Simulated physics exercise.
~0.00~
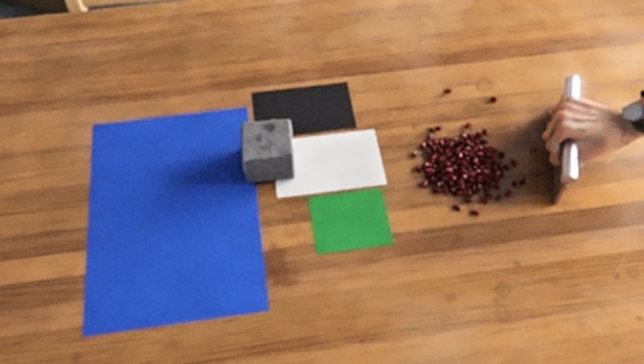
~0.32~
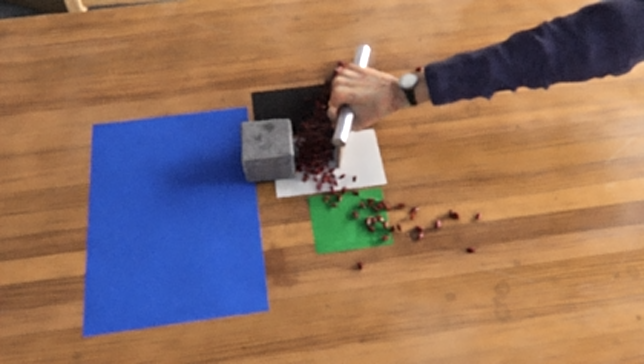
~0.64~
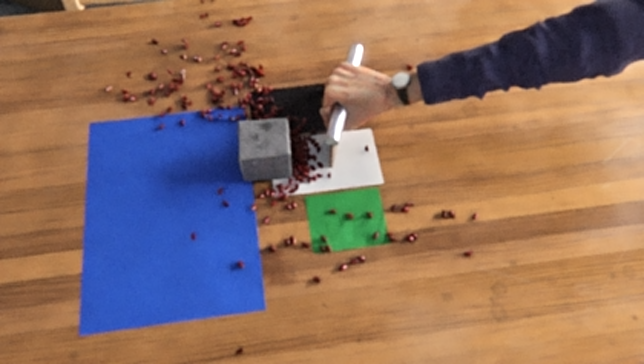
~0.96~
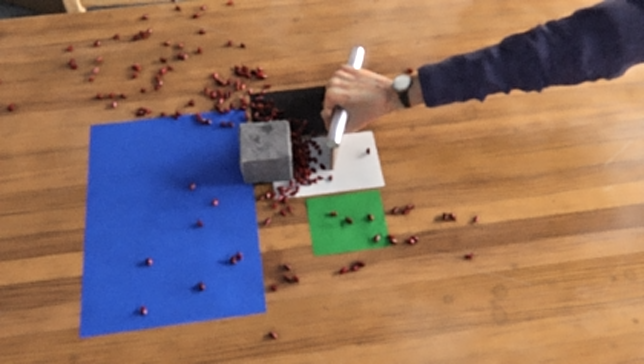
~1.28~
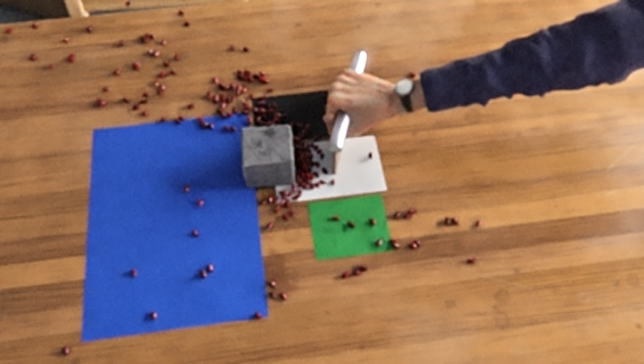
The footage shows a hand sweeping a pile of dark red beans leftward with a scraper across a wooden table, over black, white and green mats, into a gray block. The scraper stops, and beans scatter around the block, some on the blue mat, many on bare wood.
